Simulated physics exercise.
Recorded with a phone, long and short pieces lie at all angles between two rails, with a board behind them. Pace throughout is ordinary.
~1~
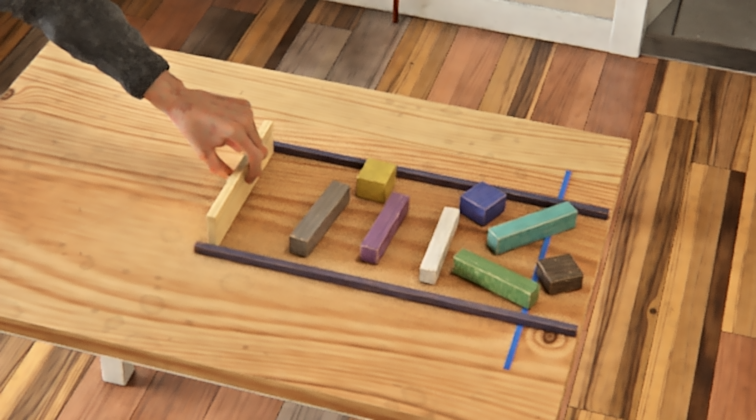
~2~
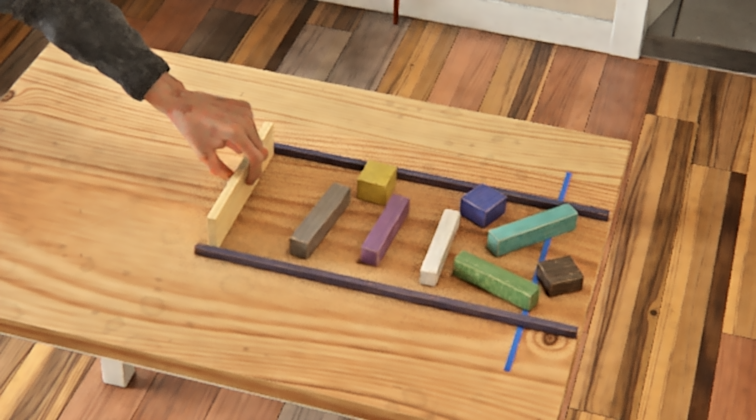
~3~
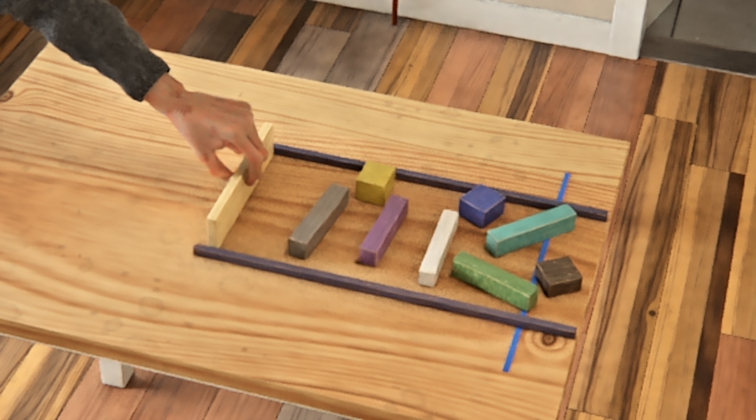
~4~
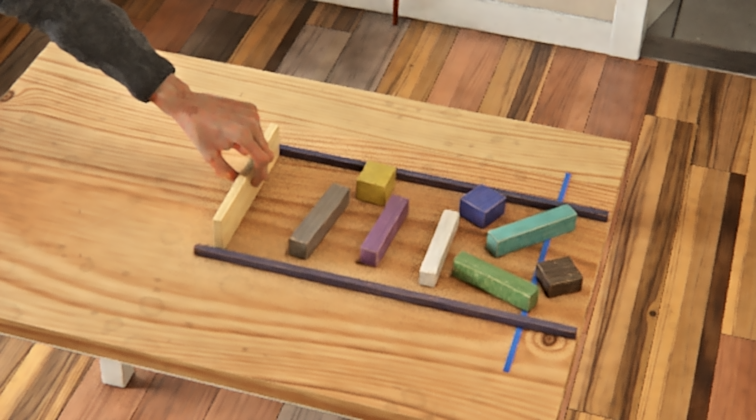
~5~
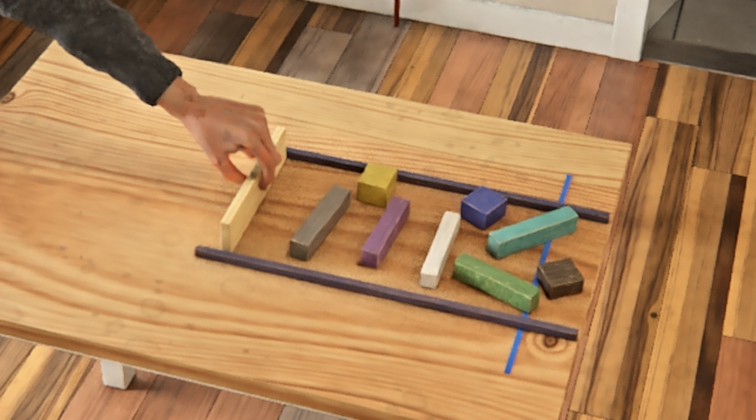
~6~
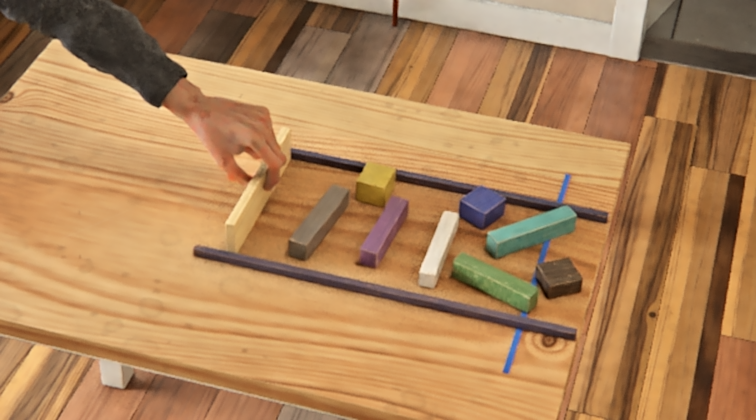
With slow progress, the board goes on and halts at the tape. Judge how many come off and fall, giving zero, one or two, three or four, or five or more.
Number falling: Three or four.
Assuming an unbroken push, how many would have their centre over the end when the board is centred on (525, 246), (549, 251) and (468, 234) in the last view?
Going through the three positions, you'd get 3, 5 and 0.
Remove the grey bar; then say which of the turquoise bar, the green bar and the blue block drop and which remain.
Well, the turquoise bar topples off, the green bar topples off and the blue block is left in place.
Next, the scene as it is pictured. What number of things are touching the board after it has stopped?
Tally at the end: 2.
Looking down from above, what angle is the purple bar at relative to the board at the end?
It works out to near 0°.
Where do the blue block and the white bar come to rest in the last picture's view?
Looks like one lands around (599, 229), and the other around (584, 281).
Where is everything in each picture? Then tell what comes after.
In the first frame, black block (560, 274); turquoise bar (532, 228); green bar (496, 278); board (242, 182); tape (540, 262).
In the second frame, turquoise bar (533, 230); white bar (440, 247).
In the third frame, green bar (495, 281); purple bar (384, 230).
In the fourth frame, black block (559, 277); blue block (482, 206).
In the fifth frame, turquoise bar (533, 232); board (255, 189).
In the sixth frame, black block (559, 278); turquoise bar (532, 232); green bar (495, 282); board (260, 190); tape (540, 266).
Soon after, none off yet; black block at rest near (559, 278); turquoise bar at rest near (532, 232); green bar at rest near (495, 282).
After that, none off yet; black block at rest near (559, 278); turquoise bar displaced a little near (546, 235); green bar displaced a little near (538, 294).
In the end, the number that fall off is three or four; gone, green bar, turquoise bar and black block.
